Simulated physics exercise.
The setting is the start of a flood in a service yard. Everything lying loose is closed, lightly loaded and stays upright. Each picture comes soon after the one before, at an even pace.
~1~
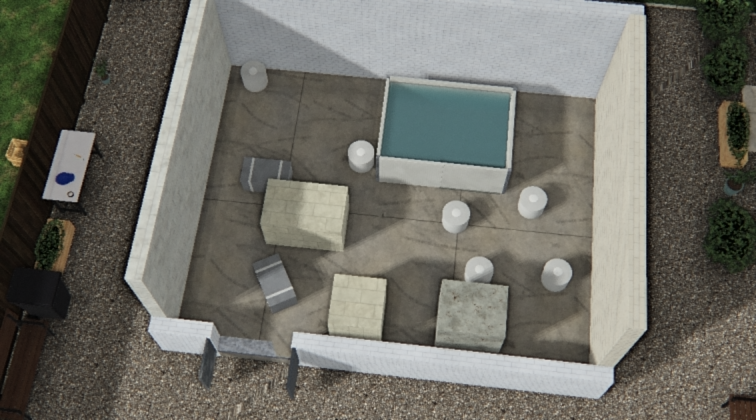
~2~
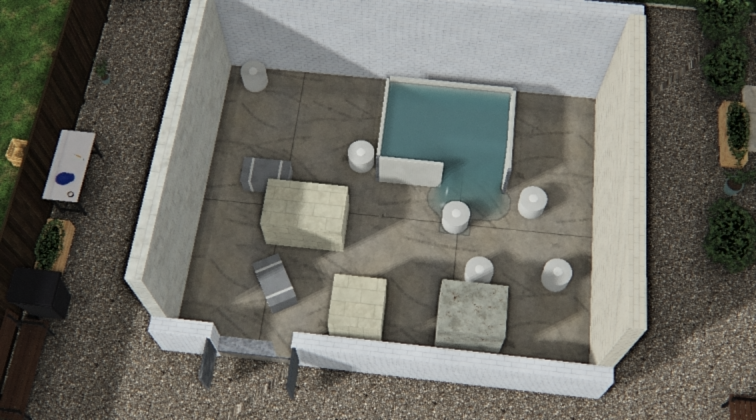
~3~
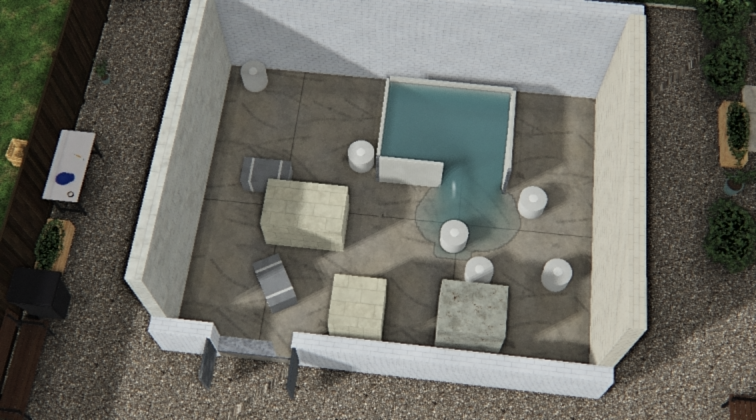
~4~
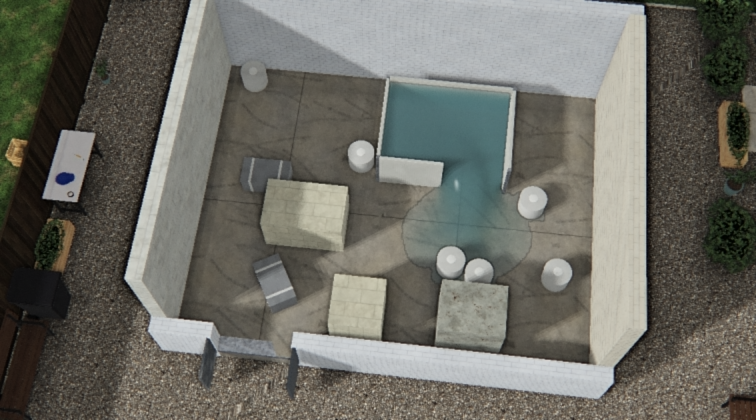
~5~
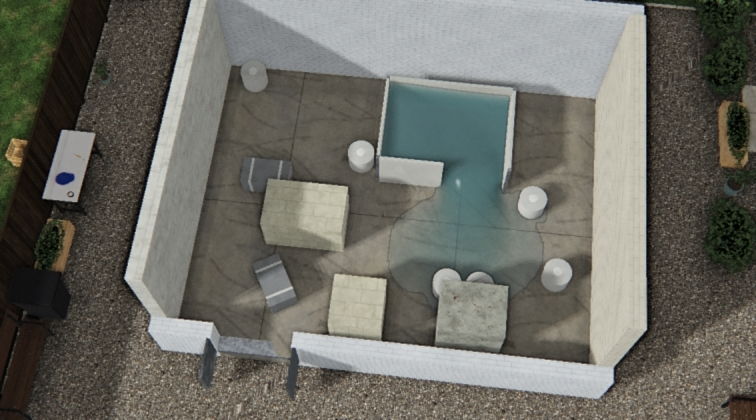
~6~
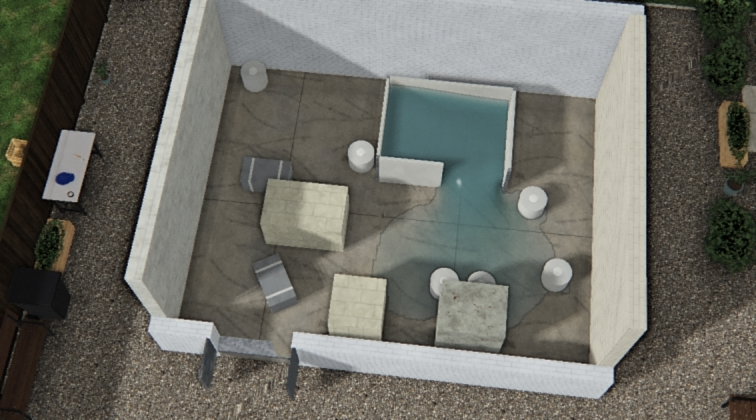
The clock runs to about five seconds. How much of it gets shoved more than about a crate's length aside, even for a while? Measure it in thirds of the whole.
Midway band.
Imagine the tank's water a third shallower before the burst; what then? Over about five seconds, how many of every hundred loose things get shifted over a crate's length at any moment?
Around 40 in a hundred.
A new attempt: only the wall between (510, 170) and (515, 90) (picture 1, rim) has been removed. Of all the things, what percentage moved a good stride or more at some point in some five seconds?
About 50 %.
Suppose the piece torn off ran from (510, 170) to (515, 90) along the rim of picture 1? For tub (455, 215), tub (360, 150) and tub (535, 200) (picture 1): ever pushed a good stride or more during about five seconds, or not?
In turn: Less than that, under that, shifted that much.
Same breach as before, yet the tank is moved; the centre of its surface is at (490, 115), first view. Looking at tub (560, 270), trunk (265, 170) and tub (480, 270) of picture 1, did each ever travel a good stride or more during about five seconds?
Result per object - went far, stayed close, went far.
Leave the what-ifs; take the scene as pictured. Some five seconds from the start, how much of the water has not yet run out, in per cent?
My answer is close to 100 percent.
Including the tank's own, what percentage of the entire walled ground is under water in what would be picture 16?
40 %, give or take.
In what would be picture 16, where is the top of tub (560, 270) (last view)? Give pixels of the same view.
It ends up close to (577, 340).
A moment on, 1 of 8 are well off their spots; 2 afloat.
Next, 3 of 8 are well off their spots; 3 afloat.
Later, 3 of 8 are well off their spots; 3 afloat.
In the end, 5 of 8 are well off their spots, and 5 have been at some point; 4 afloat.
